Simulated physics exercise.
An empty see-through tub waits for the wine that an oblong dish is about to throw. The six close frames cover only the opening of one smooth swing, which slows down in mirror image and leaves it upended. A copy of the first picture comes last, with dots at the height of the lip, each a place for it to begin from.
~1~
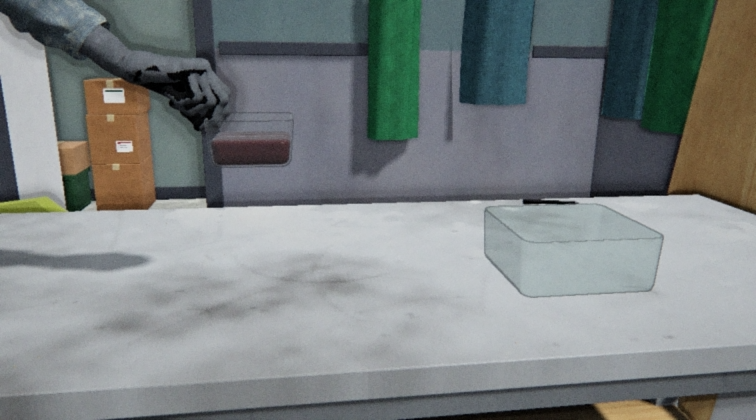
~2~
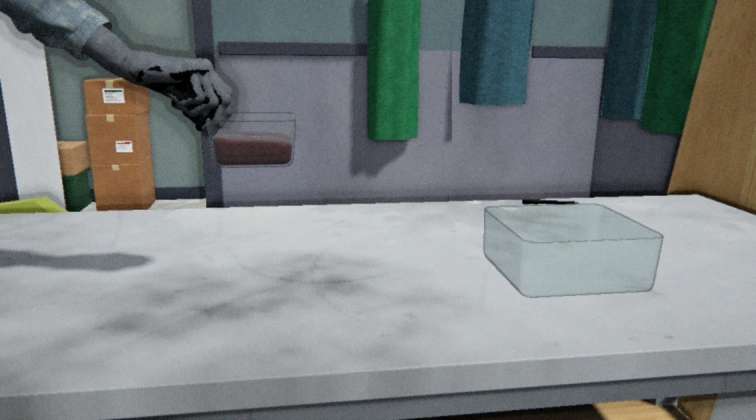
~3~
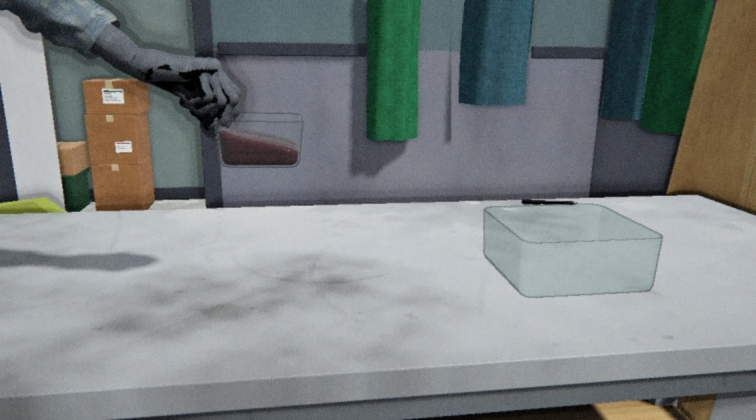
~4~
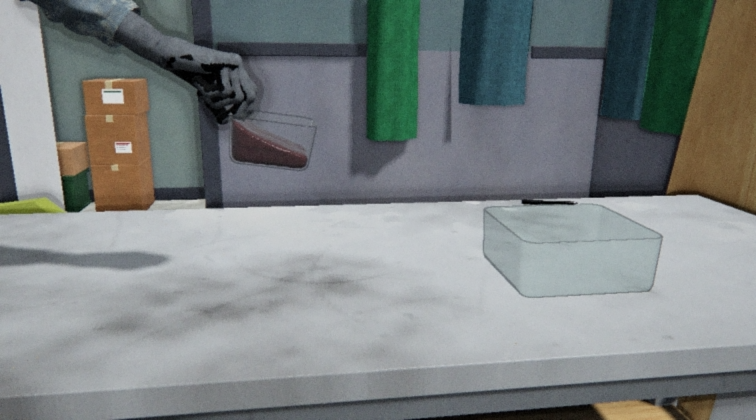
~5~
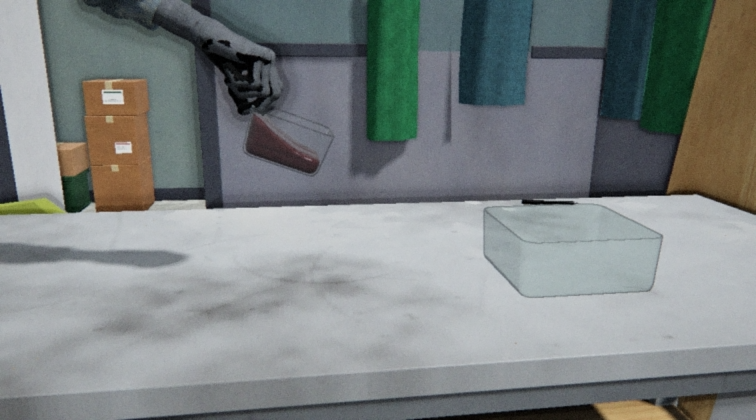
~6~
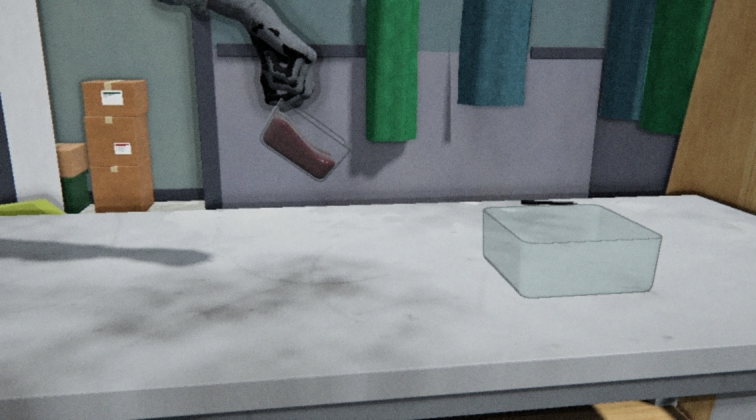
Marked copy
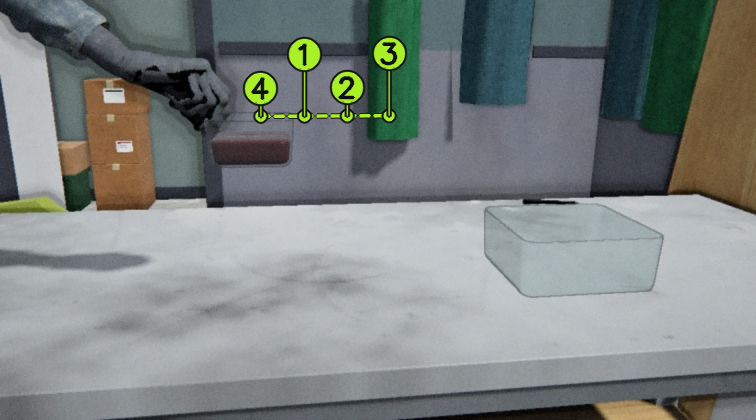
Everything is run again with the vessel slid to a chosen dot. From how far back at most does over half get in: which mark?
Go for 2.
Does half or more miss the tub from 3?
No, not at all.
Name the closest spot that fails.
The answer is 1.
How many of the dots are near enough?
Two of the four.
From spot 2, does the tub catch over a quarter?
Yes.
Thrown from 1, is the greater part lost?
Yes, that goes wrong.
On the marked copy, 1 at (304, 116); 2 at (347, 115); 3 at (389, 115); 4 at (260, 116).
With 1, about 6 % lands in the tub, 89 % falls short and 5 % goes beside or beyond.
With 2, about 78 % lands in the tub, 5 % falls short and 17 % goes beside or beyond.
With 3, about 69 % lands in the tub, 4 % falls short and 27 % goes beside or beyond.
With 4, about 0 % lands in the tub, 98 % falls short.
